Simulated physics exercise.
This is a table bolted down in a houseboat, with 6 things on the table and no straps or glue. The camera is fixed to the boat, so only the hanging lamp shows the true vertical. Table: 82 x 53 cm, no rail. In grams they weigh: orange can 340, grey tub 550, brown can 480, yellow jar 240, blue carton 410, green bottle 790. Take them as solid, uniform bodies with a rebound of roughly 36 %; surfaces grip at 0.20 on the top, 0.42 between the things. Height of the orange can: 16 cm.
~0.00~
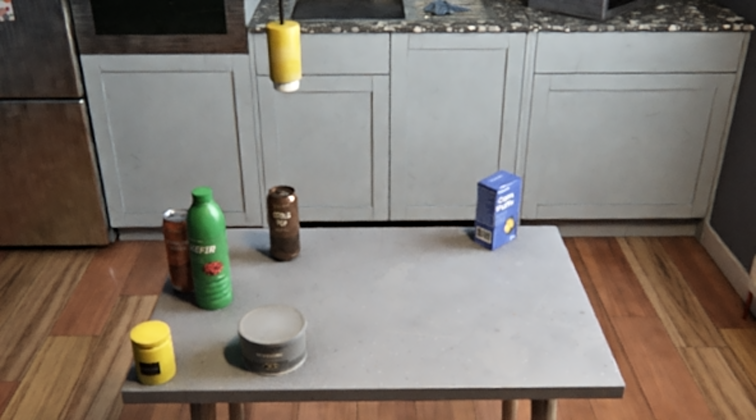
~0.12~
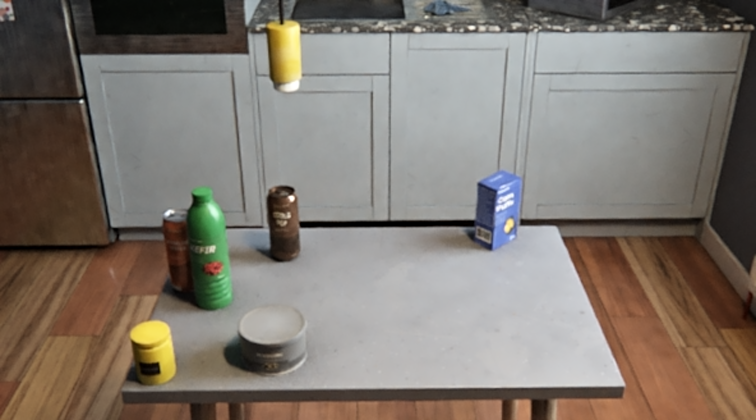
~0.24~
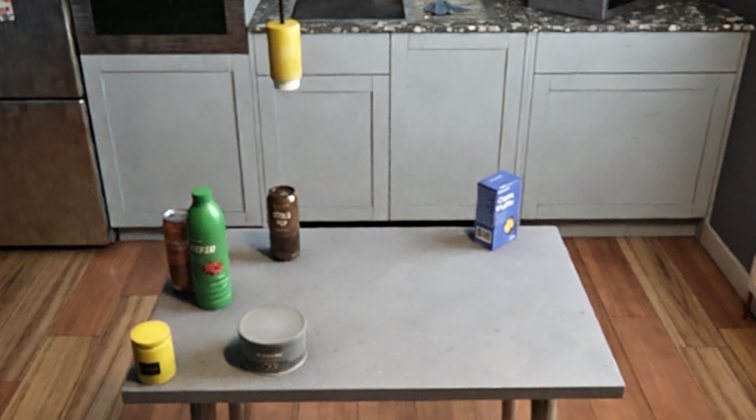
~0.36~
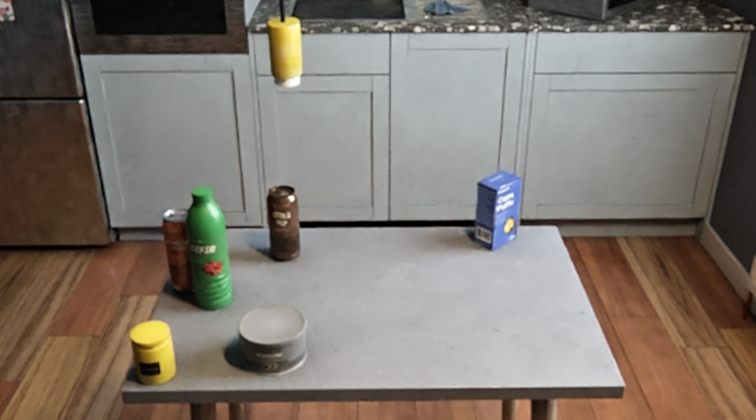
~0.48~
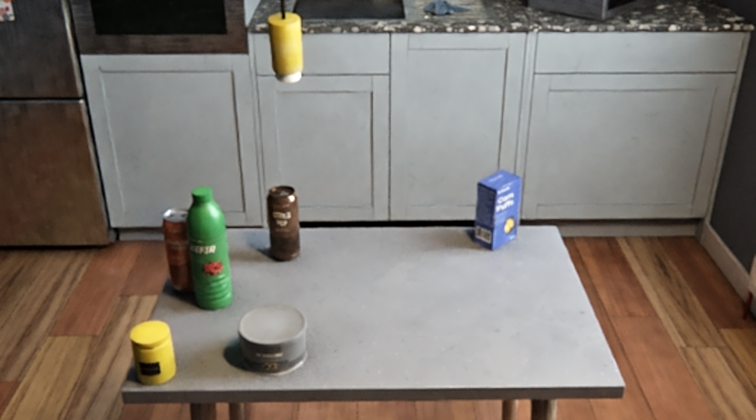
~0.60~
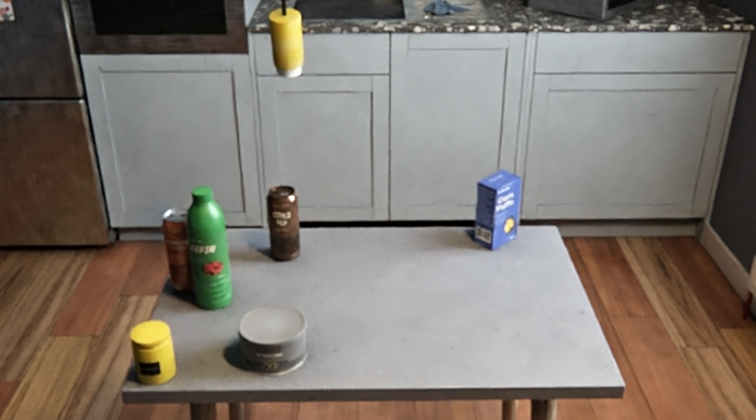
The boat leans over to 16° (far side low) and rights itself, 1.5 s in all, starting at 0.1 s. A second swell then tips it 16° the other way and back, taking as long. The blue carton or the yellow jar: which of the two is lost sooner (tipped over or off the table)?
The former of the two, the blue carton.
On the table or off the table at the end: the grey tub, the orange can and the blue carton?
The grey tub ends on the table; the orange can is still on the table; the blue carton ends off the table.
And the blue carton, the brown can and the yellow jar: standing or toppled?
The blue carton tips over; the brown can tips over; the yellow jar stays upright.
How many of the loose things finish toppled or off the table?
That comes to 2.
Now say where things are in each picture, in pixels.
In the first picture, boat level; blue carton (497, 211); yellow jar (153, 353).
In the second picture, boat level; brown can (284, 224); green bottle (208, 248).
In the third picture, boat heeled 1°, far side down; orange can (182, 251); grey tub (273, 339).
In the fourth picture, boat heeled 4°, far side down; brown can (284, 224); green bottle (208, 248).
In the fifth picture, boat heeled 8°, far side down; orange can (182, 252); grey tub (273, 340).
In the sixth picture, boat heeled 12°, far side down; blue carton (497, 210); yellow jar (153, 353).
After 1.40 s, boat heeled 3°, far side down; brown can and blue carton now off the table; yellow jar slid 14 cm near (171, 305); green bottle slid 14 cm.
After 2.00 s, boat heeled 9°, near side down; yellow jar slid 14 cm near (172, 304); green bottle slid 14 cm; orange can slid 14 cm.
At rest (3.6 s), off the table, brown can and blue carton; the other 4 in place, give or take 5 cm. Seen from the same camera at the end, blue carton near (339, 288), yellow jar near (153, 353). Blue carton went at 1.06 s; yellow jar was never lost.
